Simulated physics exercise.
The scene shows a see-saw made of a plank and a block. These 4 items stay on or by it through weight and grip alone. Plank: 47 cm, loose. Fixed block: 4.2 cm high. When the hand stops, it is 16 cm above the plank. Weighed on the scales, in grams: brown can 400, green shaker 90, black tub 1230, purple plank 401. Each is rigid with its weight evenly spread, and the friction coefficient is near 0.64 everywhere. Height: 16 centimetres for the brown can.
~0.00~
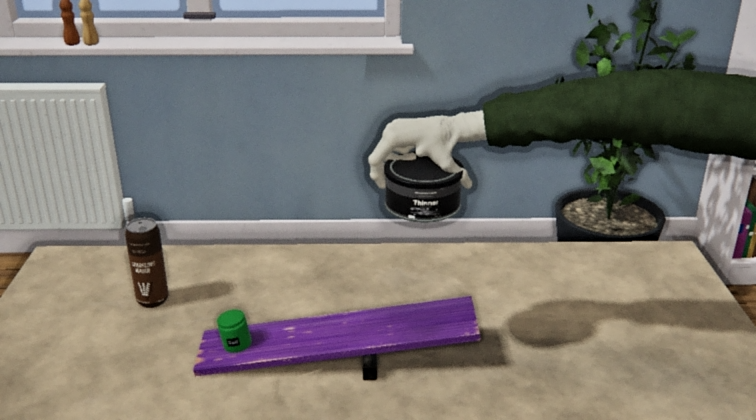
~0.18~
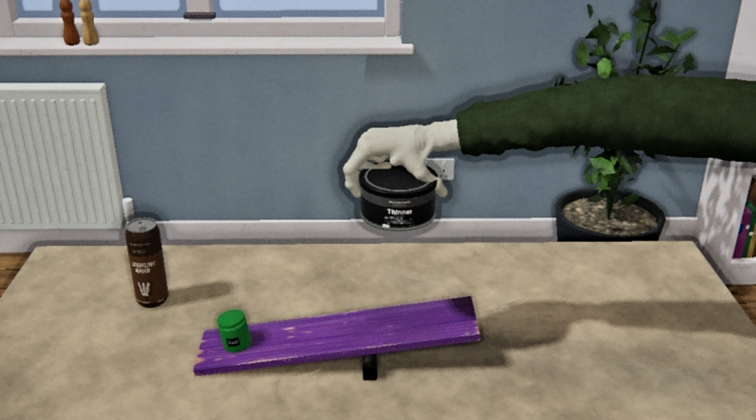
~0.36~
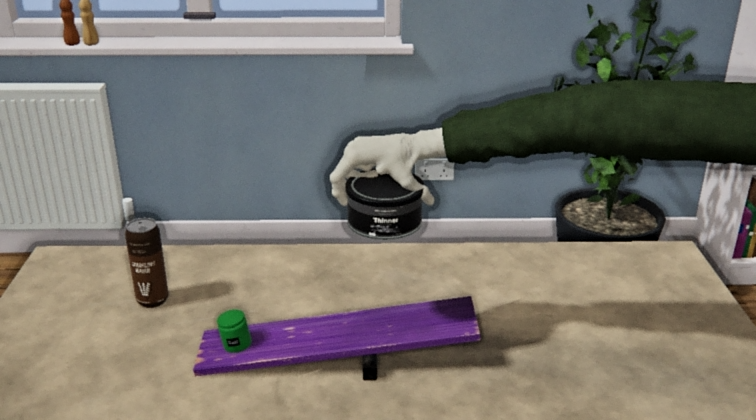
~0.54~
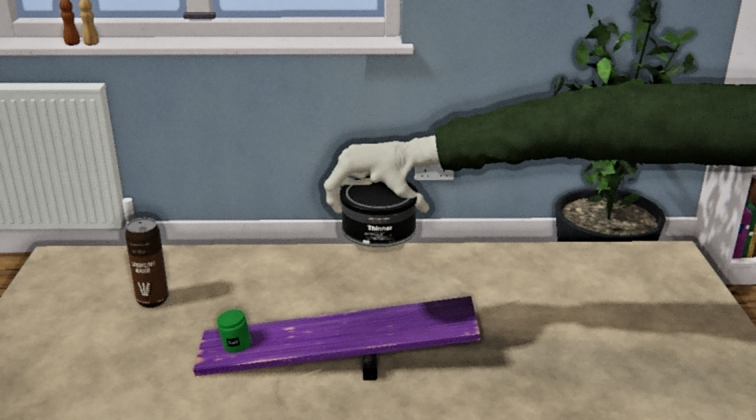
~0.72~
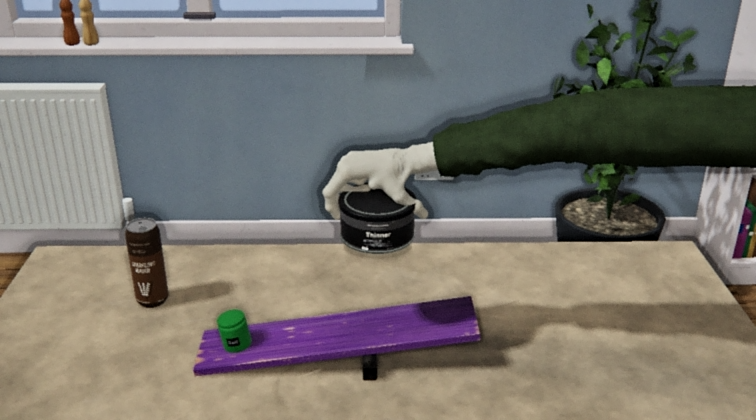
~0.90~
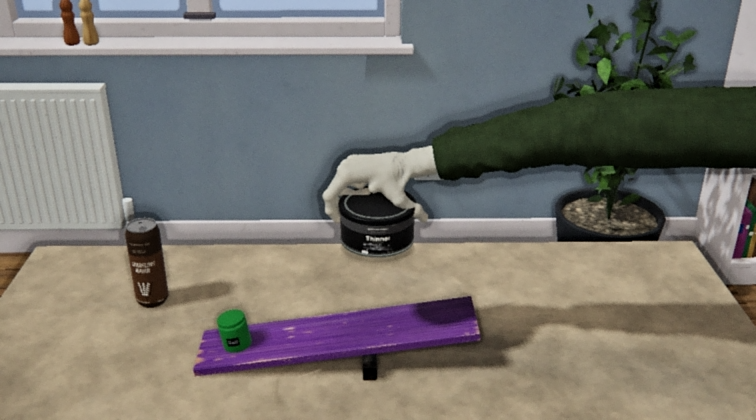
A pale hand in a dark green sleeve grips a black tub above a beige tabletop, seen from slightly above in a room with a blue wall, radiator and potted plant. A purple plank rests tilted on a small block, with a green shaker on its lower left end and a brown can standing behind to the left. The hand carries the tub a short way left and downward, slowing above the plank, while the camera stays still.
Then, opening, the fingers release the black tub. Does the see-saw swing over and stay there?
My bet is the plank holds its position by the finish.
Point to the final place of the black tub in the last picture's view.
End position: Roughly (371, 312).
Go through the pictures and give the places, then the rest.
In the first picture, 9 cm still to go; black tub (423, 186); brown can (147, 264).
In the second picture, 6 cm still to go; black tub (398, 195); purple plank (337, 335).
In the third picture, 3 cm still to go; black tub (385, 203); green shaker (234, 331).
In the fourth picture, 2 cm still to go; black tub (379, 210); brown can (147, 264).
In the fifth picture, 1 cm still to go; black tub (377, 217); purple plank (337, 335).
Poised above the raised end; black tub (377, 221); green shaker (234, 331), in the sixth picture.
After 1.20 s, plank at 6°, leaning as at the start; black tub leaning 6° near (375, 315); green shaker leaning 4°.
After 1.40 s, plank at 7°, leaning as at the start; black tub leaning 7° near (373, 312); green shaker leaning 41°.
At rest (2.1 s), plank at 8°, leaning as at the start; not toppled but over 4 cm from the start, black tub; the other 3 in place, give or take 4 cm. Seen from the same camera at the end, black tub near (372, 312). The plank finishes with the same end low.
